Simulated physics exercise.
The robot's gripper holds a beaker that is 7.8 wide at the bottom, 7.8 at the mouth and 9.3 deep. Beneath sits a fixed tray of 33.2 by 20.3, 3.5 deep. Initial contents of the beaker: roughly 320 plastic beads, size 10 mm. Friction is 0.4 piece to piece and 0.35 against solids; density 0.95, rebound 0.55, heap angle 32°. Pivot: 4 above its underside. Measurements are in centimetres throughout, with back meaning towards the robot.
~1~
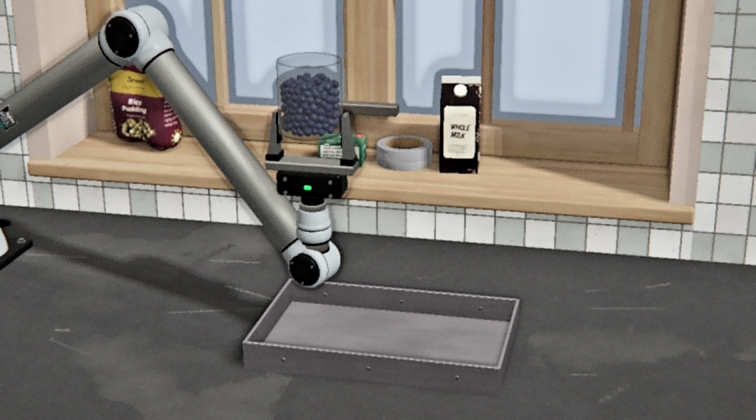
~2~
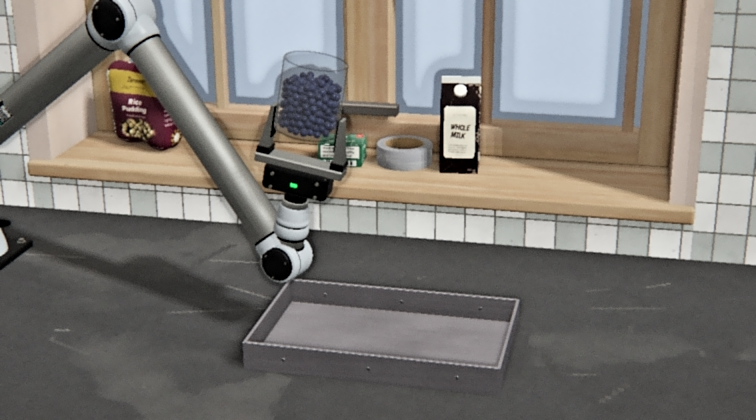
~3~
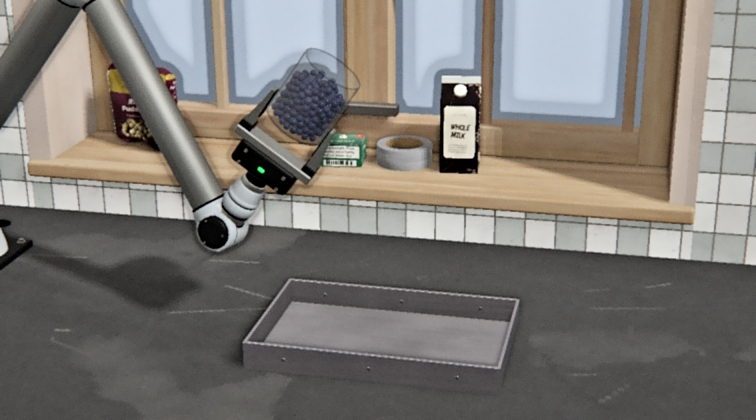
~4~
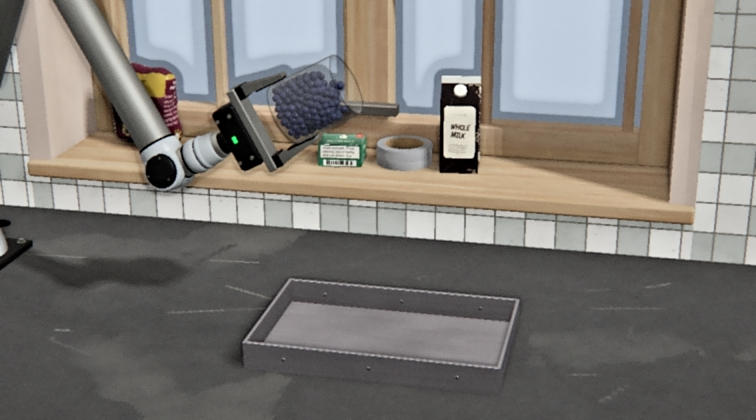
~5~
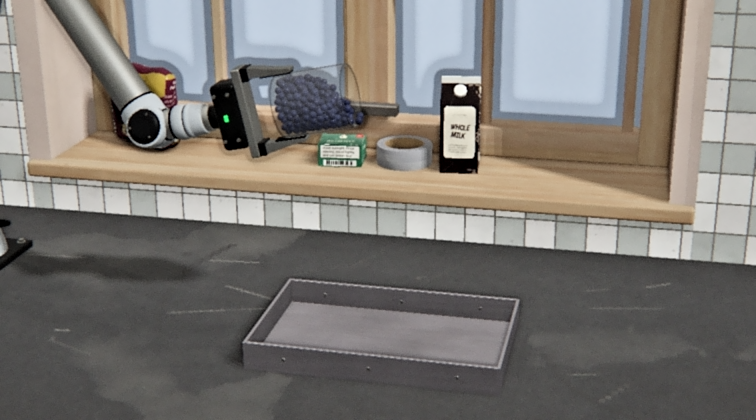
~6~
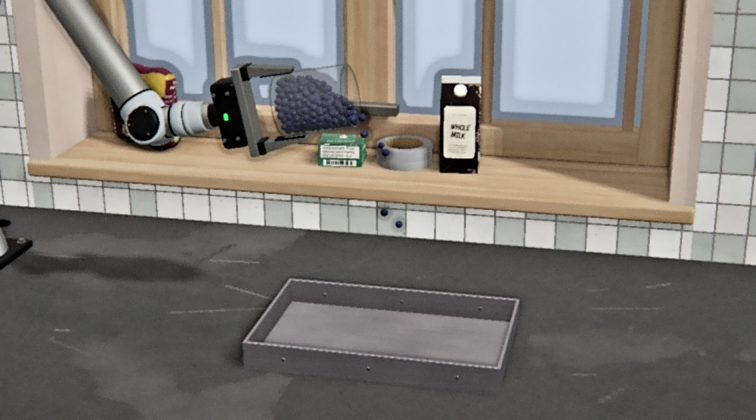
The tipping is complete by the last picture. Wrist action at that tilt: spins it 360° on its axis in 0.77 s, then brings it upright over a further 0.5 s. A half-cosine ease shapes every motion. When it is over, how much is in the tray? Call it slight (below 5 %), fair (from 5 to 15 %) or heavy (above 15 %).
I would call it heavy, above 15 %.
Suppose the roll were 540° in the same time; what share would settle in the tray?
It would come to around 20 per cent.
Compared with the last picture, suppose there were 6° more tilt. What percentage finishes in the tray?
40 %.
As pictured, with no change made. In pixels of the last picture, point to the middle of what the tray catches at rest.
Centre: Close to (440, 342).
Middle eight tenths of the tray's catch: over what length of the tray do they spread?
Spread length: Approx. 22 cm.
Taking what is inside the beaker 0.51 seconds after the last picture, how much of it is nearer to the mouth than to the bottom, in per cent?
Mouth-half fraction: Approx. 35 %.
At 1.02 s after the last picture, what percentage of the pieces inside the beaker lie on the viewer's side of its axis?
Around 45 %.
Then, 0.51 s later, tipped 79°, highest piece 37 above the table; 278 in the beaker, 19 in the tray, 26 in flight or on a rim.
Then, 1.02 s later, tipped 40°, highest piece 37 above the table; 246 in the beaker, 65 in the tray, 2 on the table or floor, 10 in flight or on a rim.
Then, 1.47 s later, upright, highest piece 37 above the table; 245 in the beaker, 72 in the tray, 5 on the table or floor, 1 in flight or on a rim.
Then, 2.17 s later, upright, highest piece 37 above the table; 245 in the beaker, 73 in the tray, 5 on the table or floor.
At rest, 245 in the beaker, 73 in the tray, 5 on the table or floor. That is 23 % in the tray.
